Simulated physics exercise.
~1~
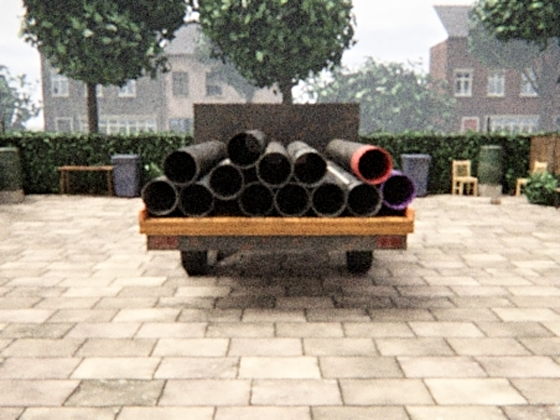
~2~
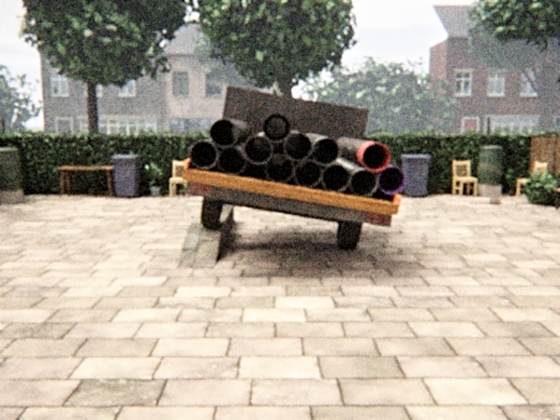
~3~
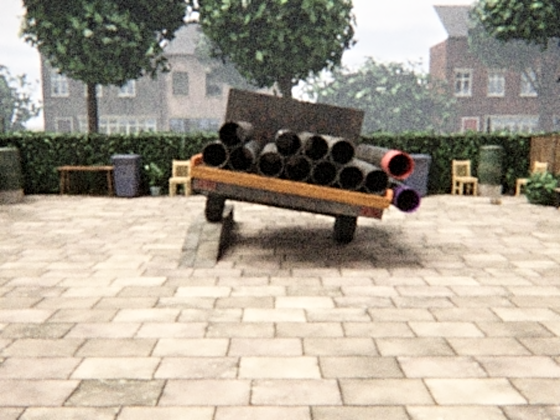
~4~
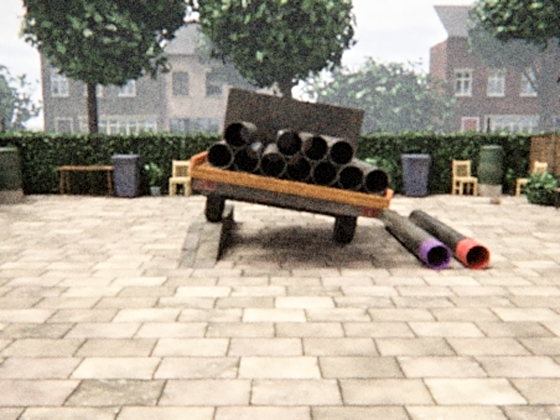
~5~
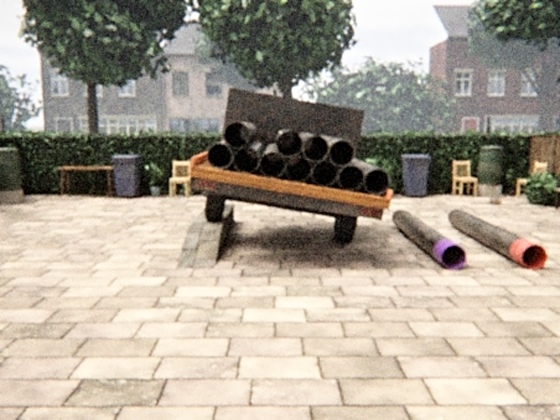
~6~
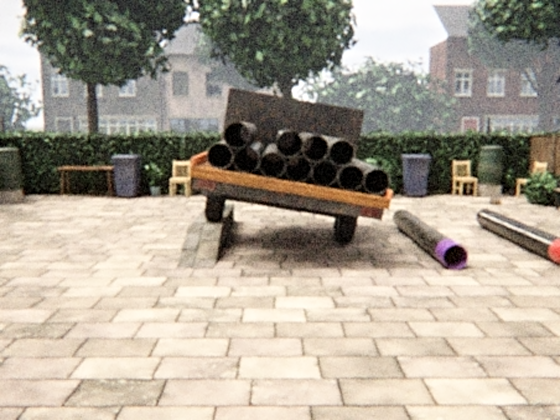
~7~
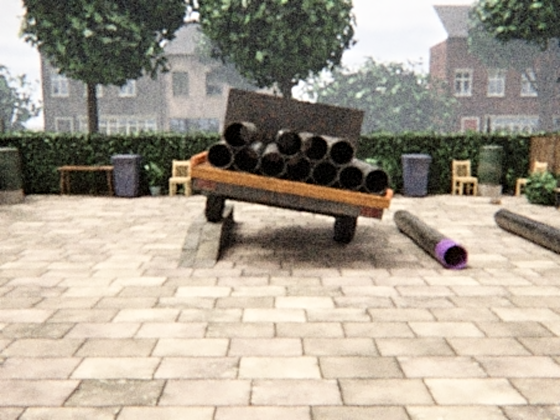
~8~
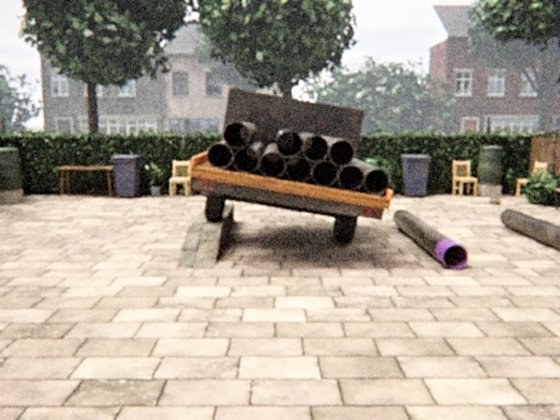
Trailer of black pipes tilting as one wheel climbs a raised slab, purple-ended and red-ended pipes dropping off right onto the paving.
